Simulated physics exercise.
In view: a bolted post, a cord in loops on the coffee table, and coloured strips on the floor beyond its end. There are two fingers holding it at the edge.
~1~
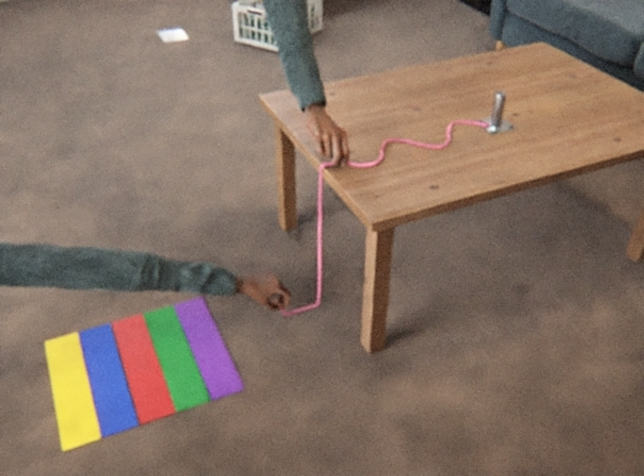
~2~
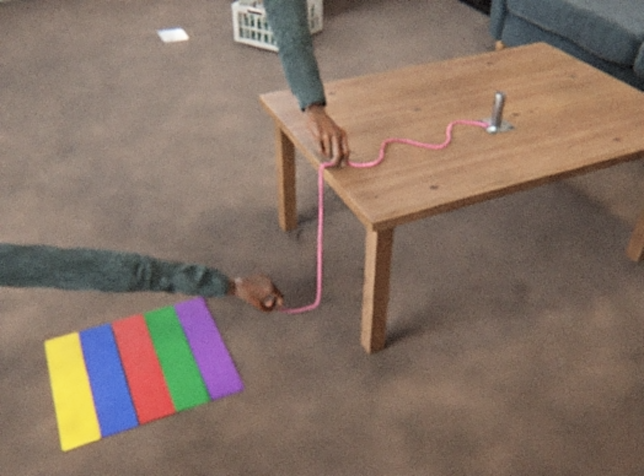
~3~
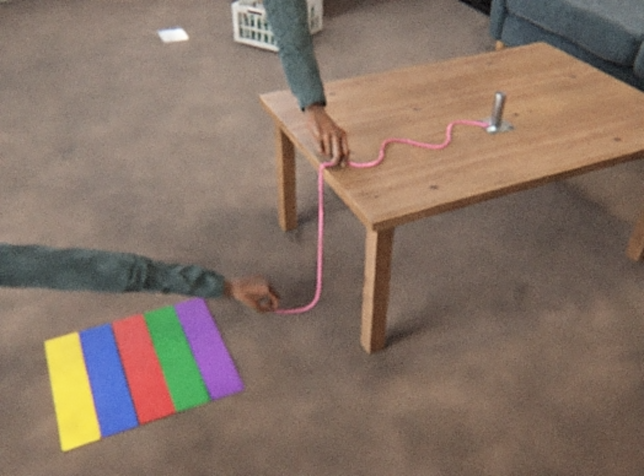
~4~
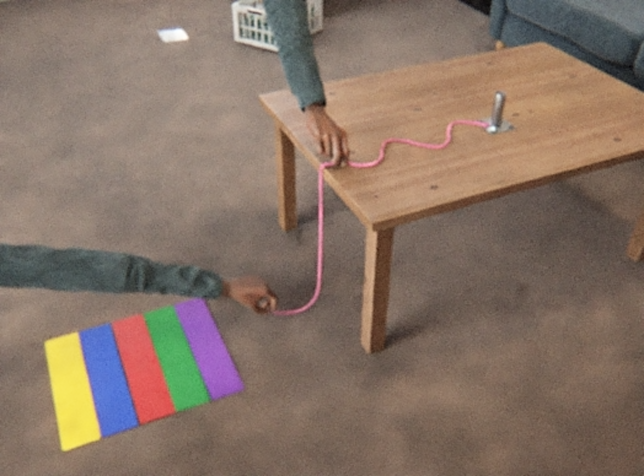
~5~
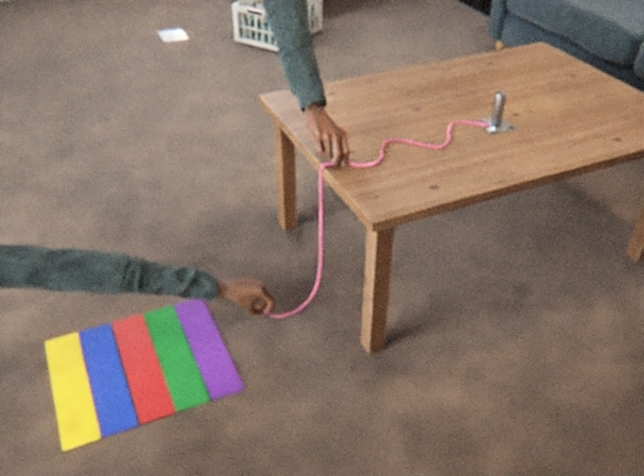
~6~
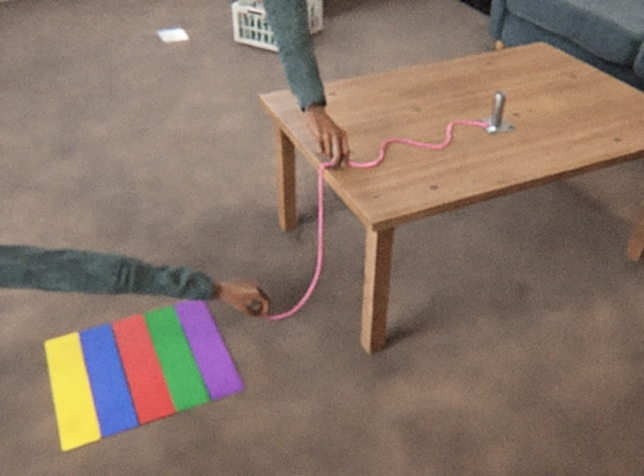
The footage shows one hand pressing a wavy pink cord at the edge of a wooden table while another, low down, draws the cord's hanging end slightly left, near a mat of yellow, blue, red, green and purple strips.
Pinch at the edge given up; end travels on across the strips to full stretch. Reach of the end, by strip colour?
Blue.
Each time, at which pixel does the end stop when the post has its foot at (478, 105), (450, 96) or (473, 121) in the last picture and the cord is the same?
The places come out near (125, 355), (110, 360) and (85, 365).
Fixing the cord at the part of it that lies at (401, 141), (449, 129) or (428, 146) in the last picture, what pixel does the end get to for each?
Roughly (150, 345), (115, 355) and (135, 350).
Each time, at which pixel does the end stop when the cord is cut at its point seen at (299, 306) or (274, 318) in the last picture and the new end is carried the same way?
It would be at (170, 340) in the first case and at (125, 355) in the second.
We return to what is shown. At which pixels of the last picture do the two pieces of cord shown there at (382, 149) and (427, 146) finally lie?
Result - first point (345, 161), second point (399, 148).
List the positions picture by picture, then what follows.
End (281, 307); purple (221, 376); green (187, 387); red (152, 398); blue (115, 410); yellow (78, 423), in the first frame.
End (274, 309); cord through (455, 123) (427, 146) (381, 159) (321, 174) (320, 236) (319, 293), in the second frame.
End (270, 310), in the third frame.
End (269, 311); cord through (455, 123) (427, 146) (381, 159) (321, 174) (321, 236) (317, 294), in the fourth frame.
End (265, 312), in the fifth frame.
End (261, 313); cord through (455, 123) (427, 146) (381, 159) (321, 174) (321, 236) (308, 295), in the sixth frame.
Soon after, end near (164, 342); over green.
Then, end near (125, 354); over red.
At full stretch, end near (101, 361); over blue. The end stops over the blue strip.
